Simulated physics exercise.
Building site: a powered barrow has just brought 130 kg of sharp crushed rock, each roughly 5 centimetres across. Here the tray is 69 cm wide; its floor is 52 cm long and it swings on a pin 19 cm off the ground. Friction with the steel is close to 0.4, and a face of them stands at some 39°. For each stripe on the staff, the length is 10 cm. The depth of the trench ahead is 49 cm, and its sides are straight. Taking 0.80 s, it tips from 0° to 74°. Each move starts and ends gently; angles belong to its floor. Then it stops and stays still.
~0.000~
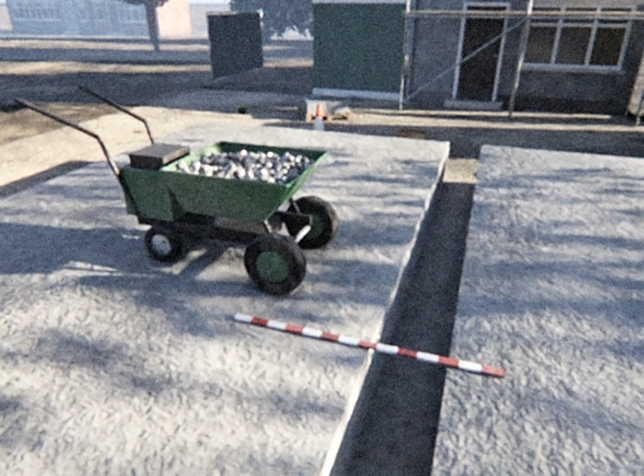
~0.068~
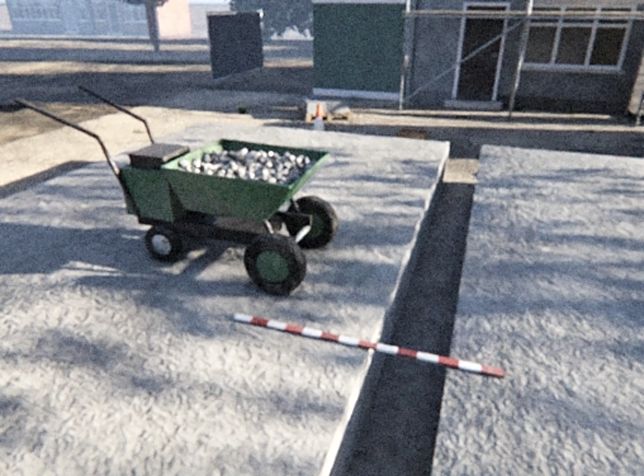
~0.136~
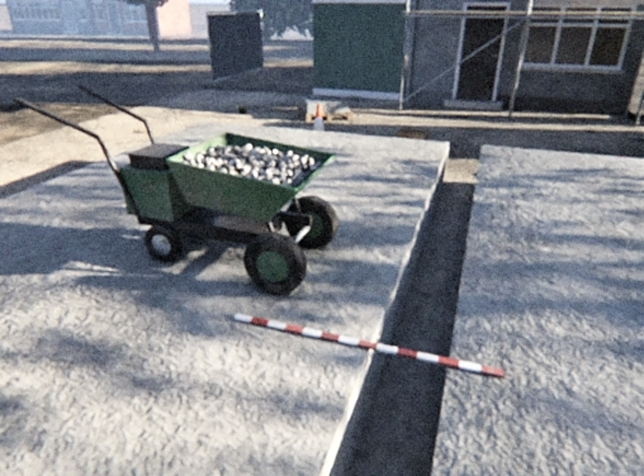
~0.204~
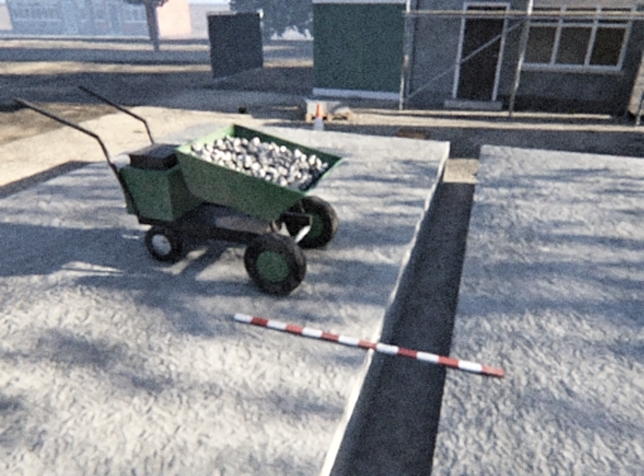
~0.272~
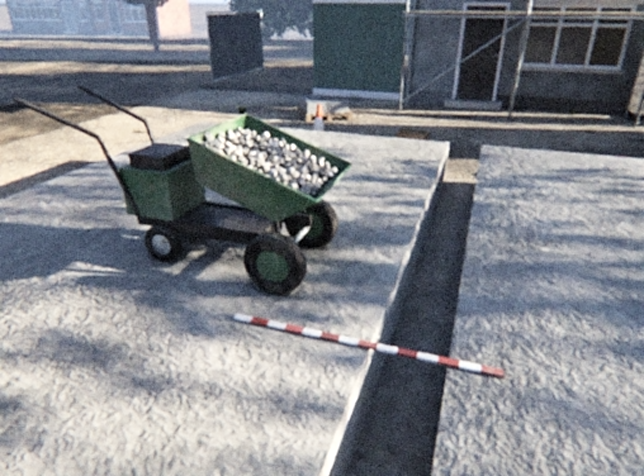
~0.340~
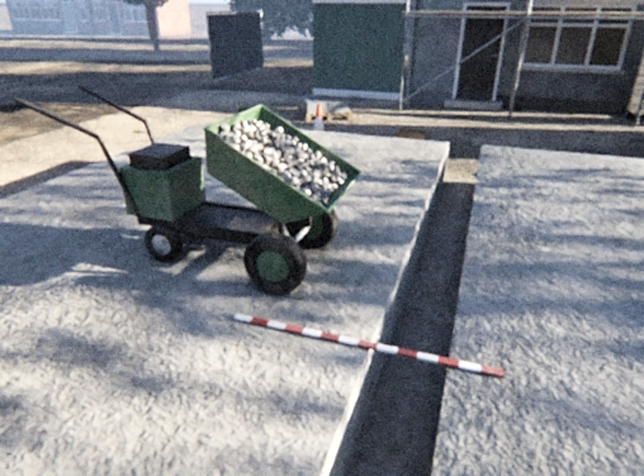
The green tray of a powered barrow tilts steadily rightward, its load of crushed rock raised behind.
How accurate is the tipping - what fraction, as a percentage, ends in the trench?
Close to 90 in every hundred.
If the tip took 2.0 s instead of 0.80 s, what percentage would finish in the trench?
It would be near 85 per cent.
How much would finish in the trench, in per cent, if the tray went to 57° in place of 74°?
In that case some 30 per cent.
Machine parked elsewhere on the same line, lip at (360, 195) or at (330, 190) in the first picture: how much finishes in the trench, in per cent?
Estimates: 45 % then 80 %.
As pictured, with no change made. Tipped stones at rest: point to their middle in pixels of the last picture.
The tipped stones centre close to (419, 342).
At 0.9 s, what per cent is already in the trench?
By that moment, roughly 30 per cent of the load.
After 0.6 s the floor is at 62°; 100 % in the tray; the foremost stones are at (367, 225).
After 0.9 s the floor is at 74°; 63 % in the tray, 7 % short of the trench, 30 % in the trench; the foremost stones are at (434, 325).
After 1.2 s the floor is at 74°; 23 % in the tray, 8 % short of the trench, 69 % in the trench; the foremost stones are at (448, 345).
After 3.2 s the floor is at 74°; 1 % in the tray, 9 % short of the trench, 90 % in the trench; the foremost stones are at (449, 337).
